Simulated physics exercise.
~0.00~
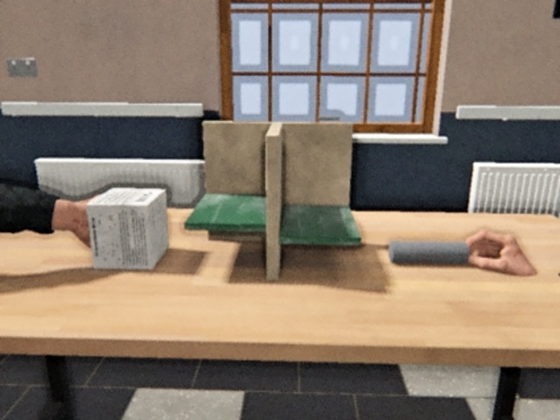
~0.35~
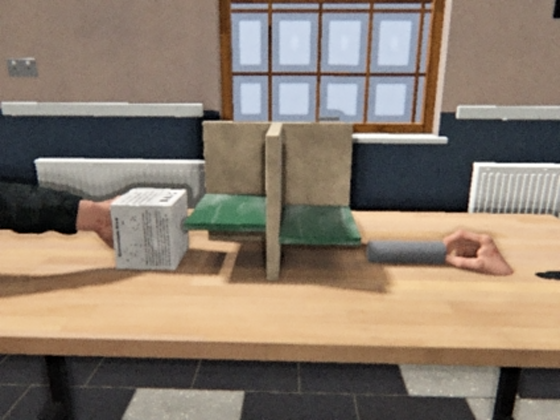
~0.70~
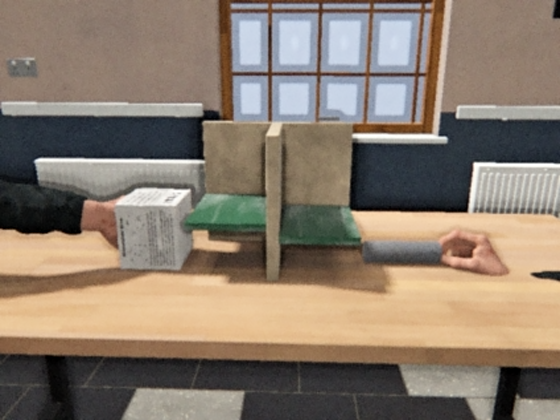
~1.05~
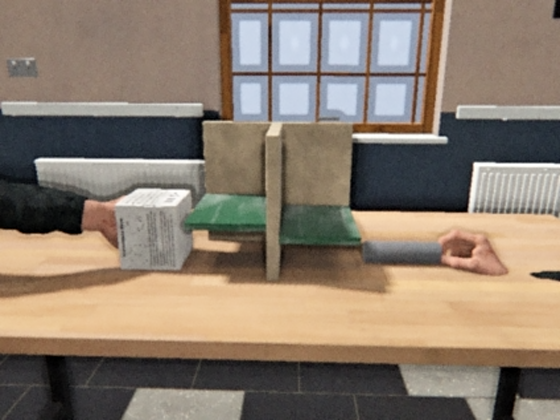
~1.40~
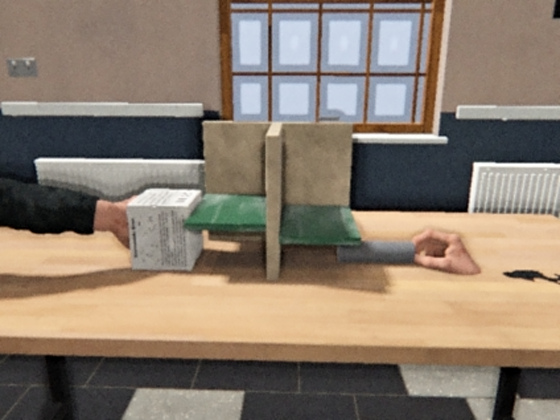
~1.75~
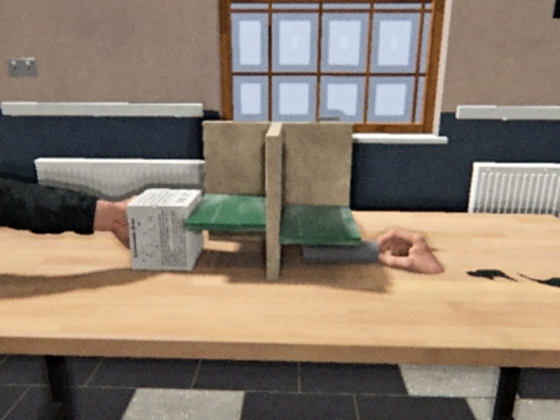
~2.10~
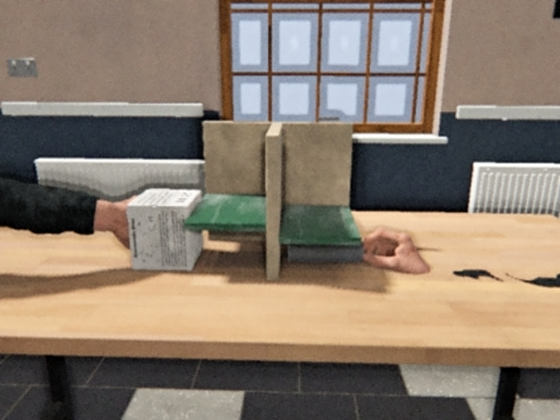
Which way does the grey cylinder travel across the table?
The grey cylinder moves to the left, pushed by the hand at its end until it goes in under the shelf.
At the start, one hand holds a white box on the left of a wooden table, while another holds a grey cylinder lying on its side on the right, with a low green shelf between them. The hands slide both things inward, the box moving right and the cylinder moving left. Both then pause briefly before edging closer. The box stops at the left edge of the shelf, too tall to pass beneath it. The other hand keeps pushing the cylinder left, and it ends up mostly under the right side of the shelf.
